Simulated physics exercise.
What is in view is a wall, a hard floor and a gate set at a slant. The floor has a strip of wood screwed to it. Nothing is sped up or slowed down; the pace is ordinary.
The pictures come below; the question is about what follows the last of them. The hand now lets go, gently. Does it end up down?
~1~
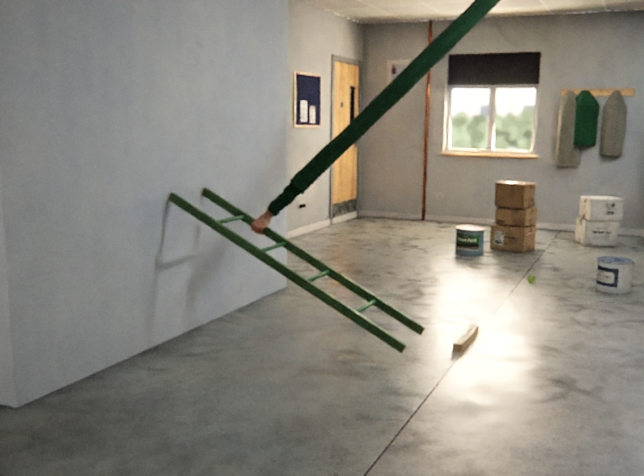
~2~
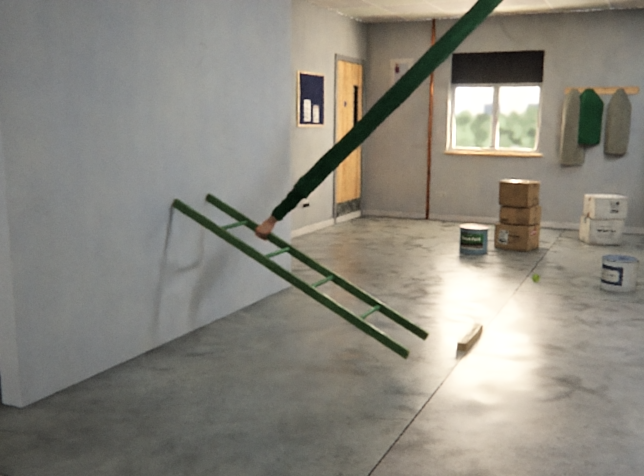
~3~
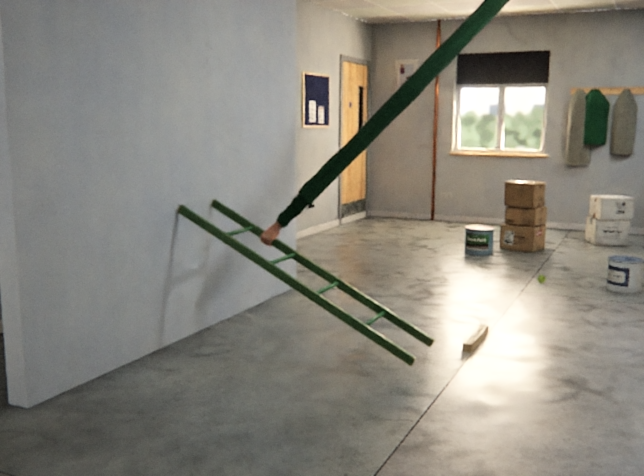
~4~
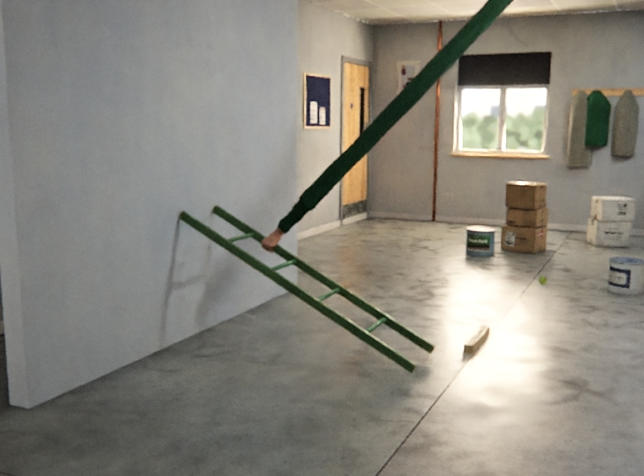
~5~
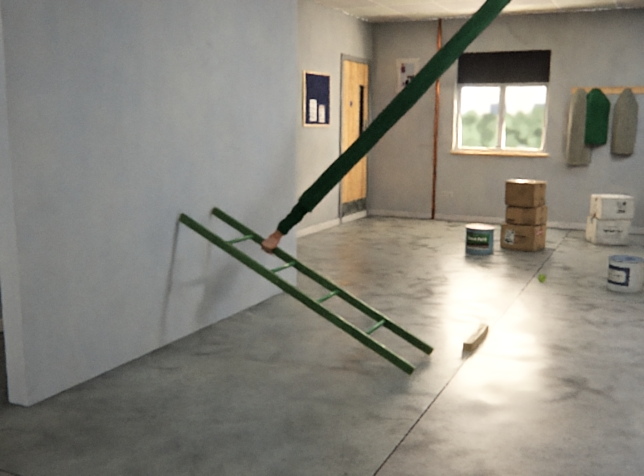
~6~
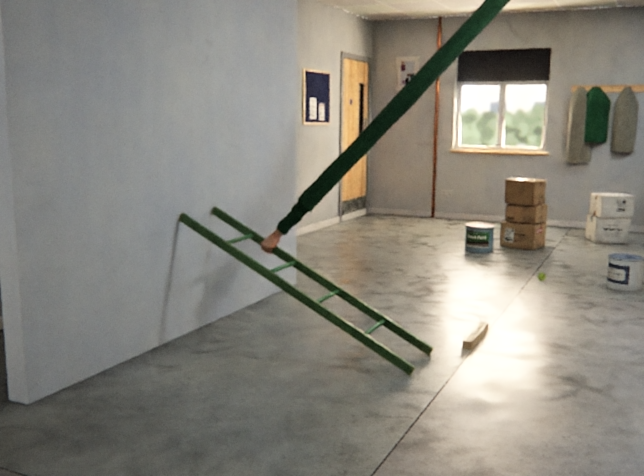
Yes, it ends up down.
Then, 0.28 s later than the last frame, green gate tilted by 8° near (309, 300).
Then, 0.38 s later than the last frame, green gate tilted by 17° near (315, 320).
When it is over, the green gate gives way at the feet, near (321, 344).
